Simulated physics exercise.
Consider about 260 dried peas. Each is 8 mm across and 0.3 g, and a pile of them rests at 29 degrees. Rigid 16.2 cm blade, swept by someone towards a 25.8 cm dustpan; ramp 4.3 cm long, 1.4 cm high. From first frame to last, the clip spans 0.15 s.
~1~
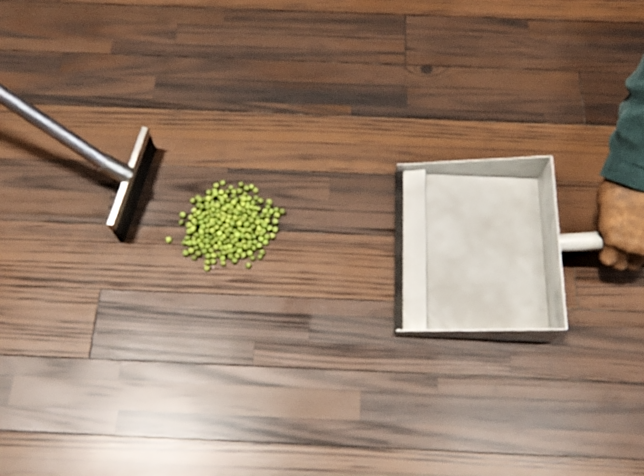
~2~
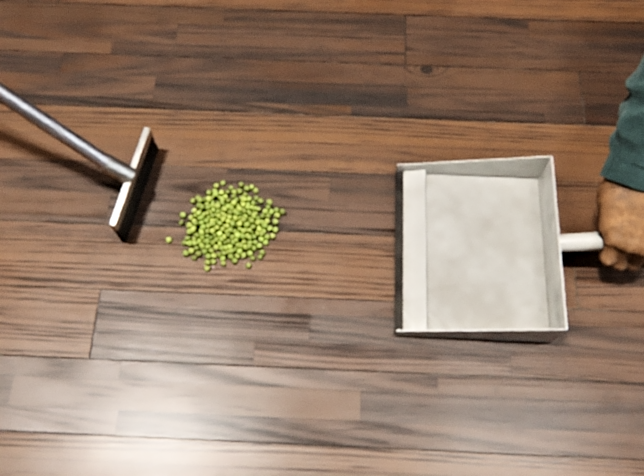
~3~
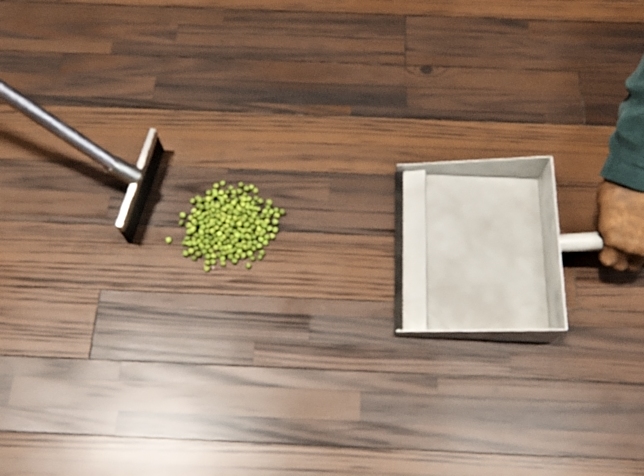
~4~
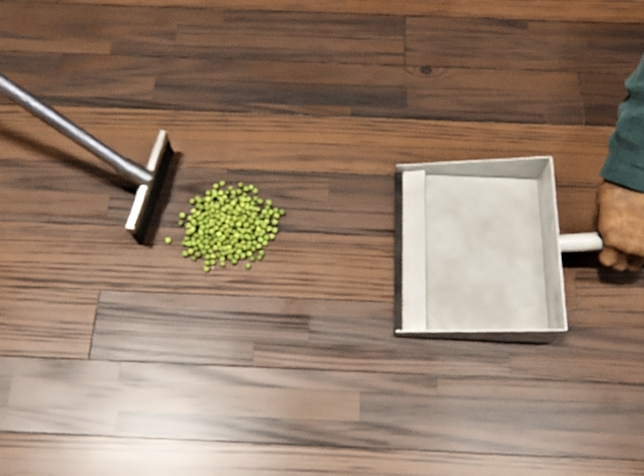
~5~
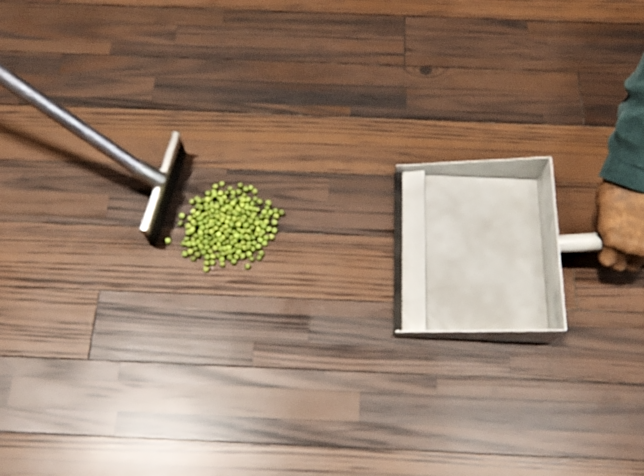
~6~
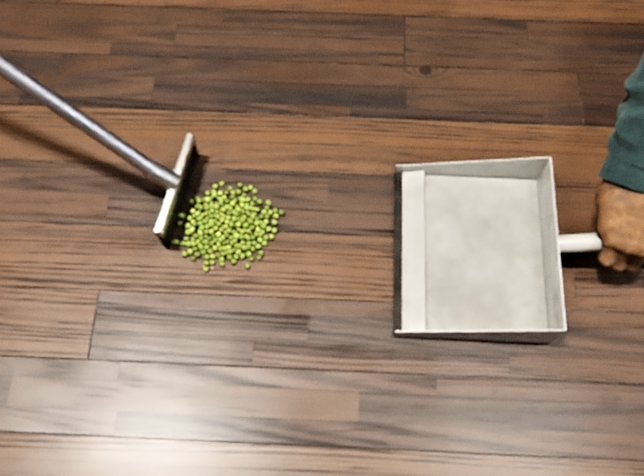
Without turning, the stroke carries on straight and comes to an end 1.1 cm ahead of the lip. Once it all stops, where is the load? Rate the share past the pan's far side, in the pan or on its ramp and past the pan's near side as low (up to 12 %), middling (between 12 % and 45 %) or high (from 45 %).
Shares - far side: Low; pan: Middling; near side: Low.
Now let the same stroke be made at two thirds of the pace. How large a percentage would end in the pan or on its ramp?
Roughly 20 in a hundred.
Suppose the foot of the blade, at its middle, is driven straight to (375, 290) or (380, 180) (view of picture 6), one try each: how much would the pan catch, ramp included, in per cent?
The two tries give roughly 30 and 10 %.
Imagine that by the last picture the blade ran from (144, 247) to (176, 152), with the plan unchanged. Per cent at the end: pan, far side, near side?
Pan 15 % / far 5 % / near 25 %.
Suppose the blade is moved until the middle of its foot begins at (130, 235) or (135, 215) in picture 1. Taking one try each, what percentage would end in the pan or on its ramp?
Close to 25 in a hundred, then close to 30 in a hundred.
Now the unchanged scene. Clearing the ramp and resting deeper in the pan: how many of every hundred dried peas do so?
About 5 %.
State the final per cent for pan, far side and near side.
The far side gets 5, the pan 25 and the near side 5.
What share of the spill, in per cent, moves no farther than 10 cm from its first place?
0 %.
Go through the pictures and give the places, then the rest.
The first picture shows blade from (113, 226) to (146, 133), moved 0.0 cm, 0 of the pieces shifted so far; middle of the pieces at (227, 222); pan at (483, 254).
The second picture shows blade from (115, 226) to (148, 134), moved 0.3 cm, 0 of the pieces shifted so far; middle of the pieces at (227, 222).
The third picture shows blade from (121, 227) to (154, 135), moved 1.3 cm, 0 of the pieces shifted so far; middle of the pieces at (227, 222).
The fourth picture shows blade from (132, 229) to (164, 136), moved 2.9 cm, 0 of the pieces shifted so far; middle of the pieces at (227, 222).
The fifth picture shows blade from (146, 231) to (178, 138), moved 4.9 cm, 0 of the pieces shifted so far; middle of the pieces at (226, 222).
The sixth picture shows blade from (160, 233) to (191, 140), moved 7.0 cm, 1 of the pieces shifted so far; middle of the pieces at (226, 222); pan at (482, 255).
Then, 0.22 s after the last picture, middle of the blade 17 cm from the lip; 0 % over the lip, far side 0 %, near side 0 %.
Then, 0.36 s after the last picture, middle of the blade 7 cm from the lip; 0 % over the lip, far side 5 %, near side 0 %.
Then, 0.63 s after the last picture, middle of the blade 3 cm from the lip; 25 % over the lip, far side 5 %, near side 5 %.
In the end, far side 5 %, pan 25 %, near side 5 %, in front of the lip or behind the blade 65 %.
